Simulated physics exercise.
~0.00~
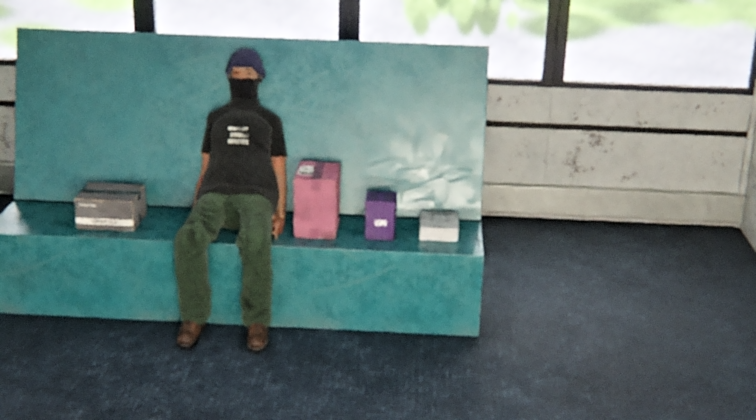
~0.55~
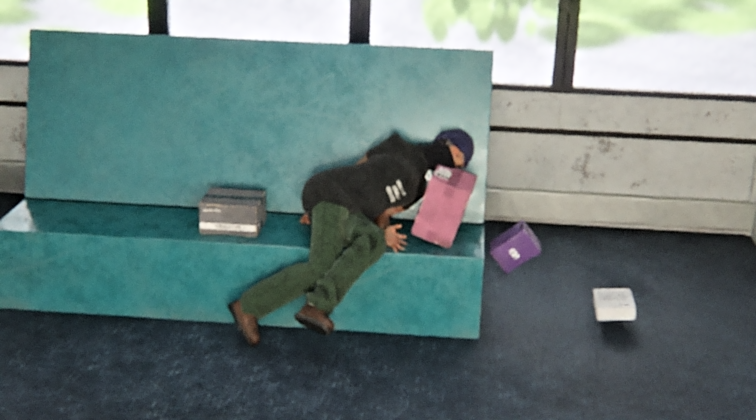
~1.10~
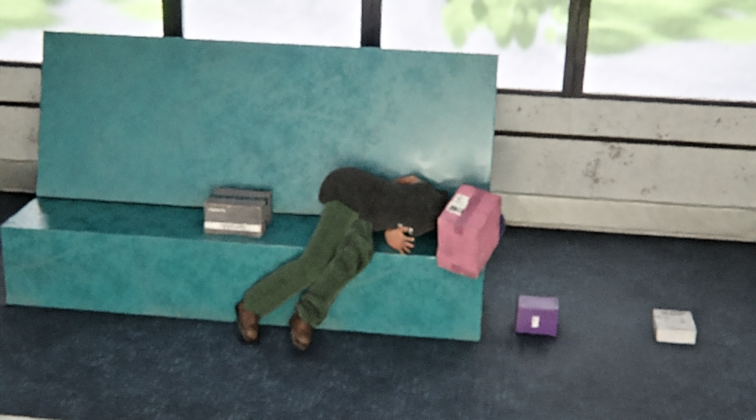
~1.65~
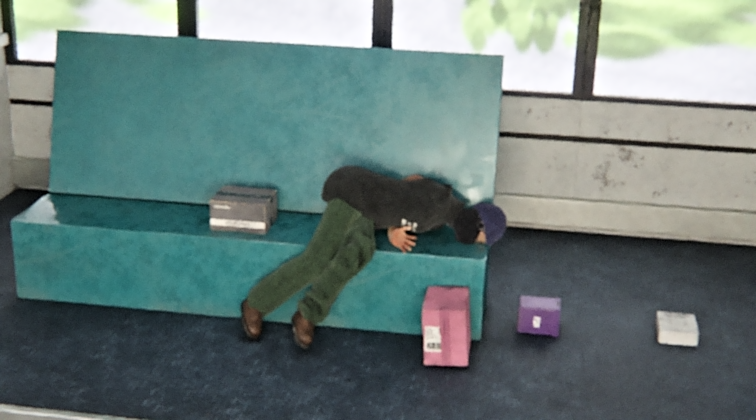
The footage shows a masked, capped person seated on a teal bench among boxes, then toppling limply rightward as the boxes slide the same way. The purple and white ones drop off, then the pink one, while the grey one stays on beside the slumped person.
